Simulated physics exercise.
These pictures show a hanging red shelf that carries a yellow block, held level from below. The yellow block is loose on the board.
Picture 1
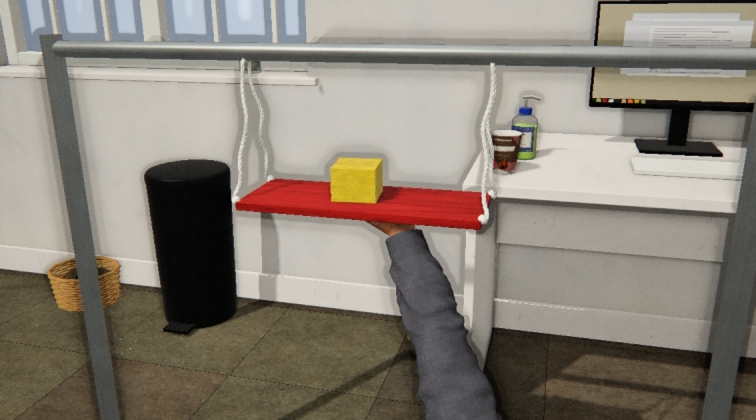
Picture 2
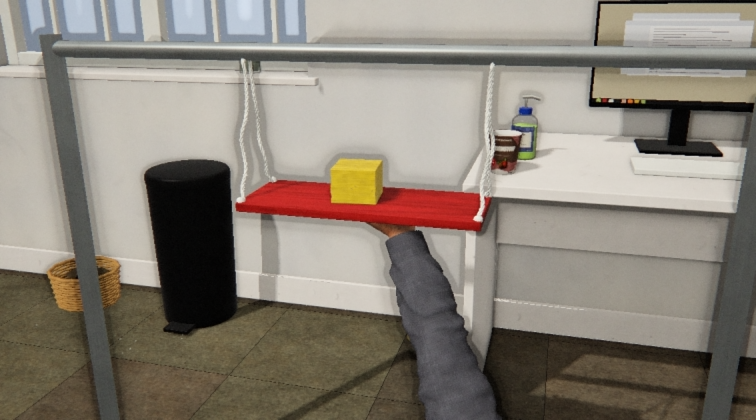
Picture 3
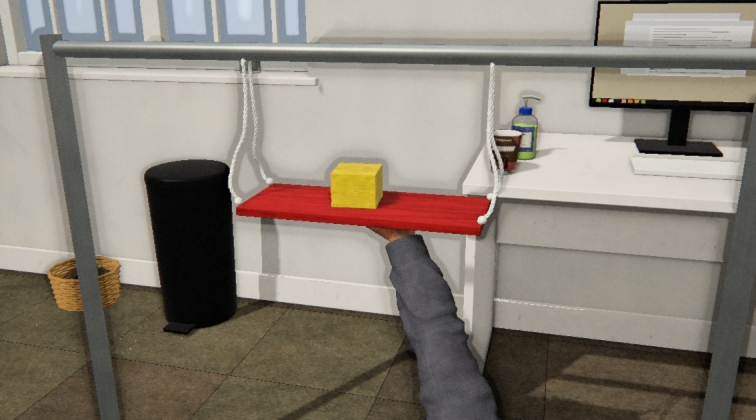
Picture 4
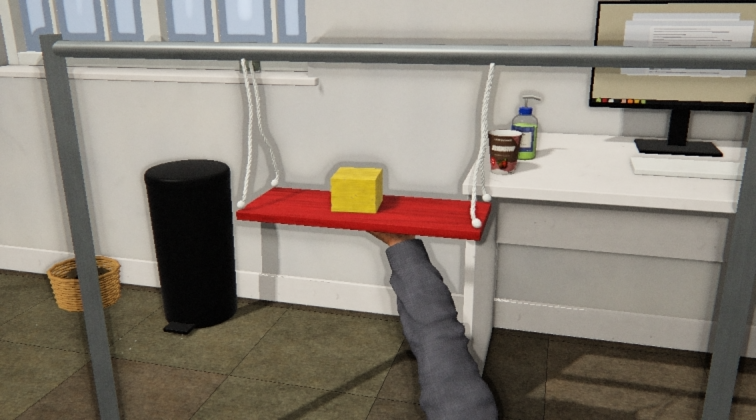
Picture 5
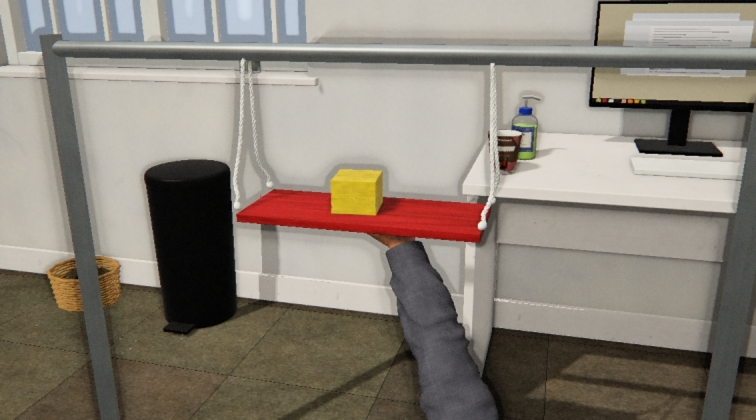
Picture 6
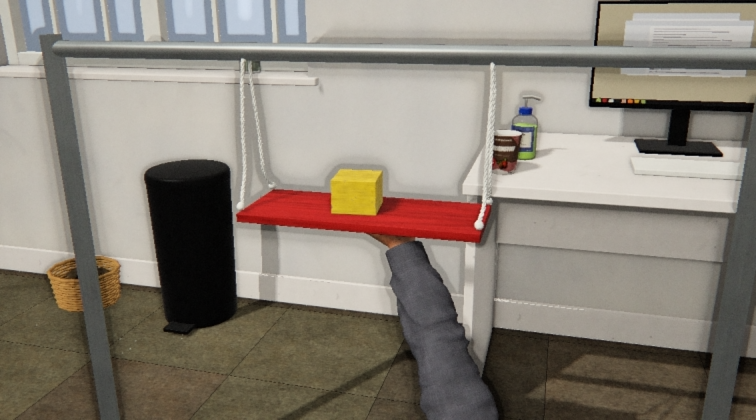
In an office, a hand beneath a red hanging shelf lowers it slightly with a yellow block on top.
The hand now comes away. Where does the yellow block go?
As it turns out, the yellow block stays on the board.
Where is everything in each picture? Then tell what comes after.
In the first picture, yellow block (357, 180); red shelf (352, 216).
In the second picture, yellow block (357, 181).
In the third picture, yellow block (357, 186).
In the fourth picture, yellow block (357, 190); red shelf (352, 226).
In the fifth picture, yellow block (358, 192).
In the sixth picture, yellow block (358, 192); red shelf (352, 228); left shoelaces almost straight; right shoelaces almost straight.
Then, 0.38 s after the last picture, board level; block on the board near (358, 195).
At rest, board level; block on the board near (358, 196). The yellow block remains aboard.
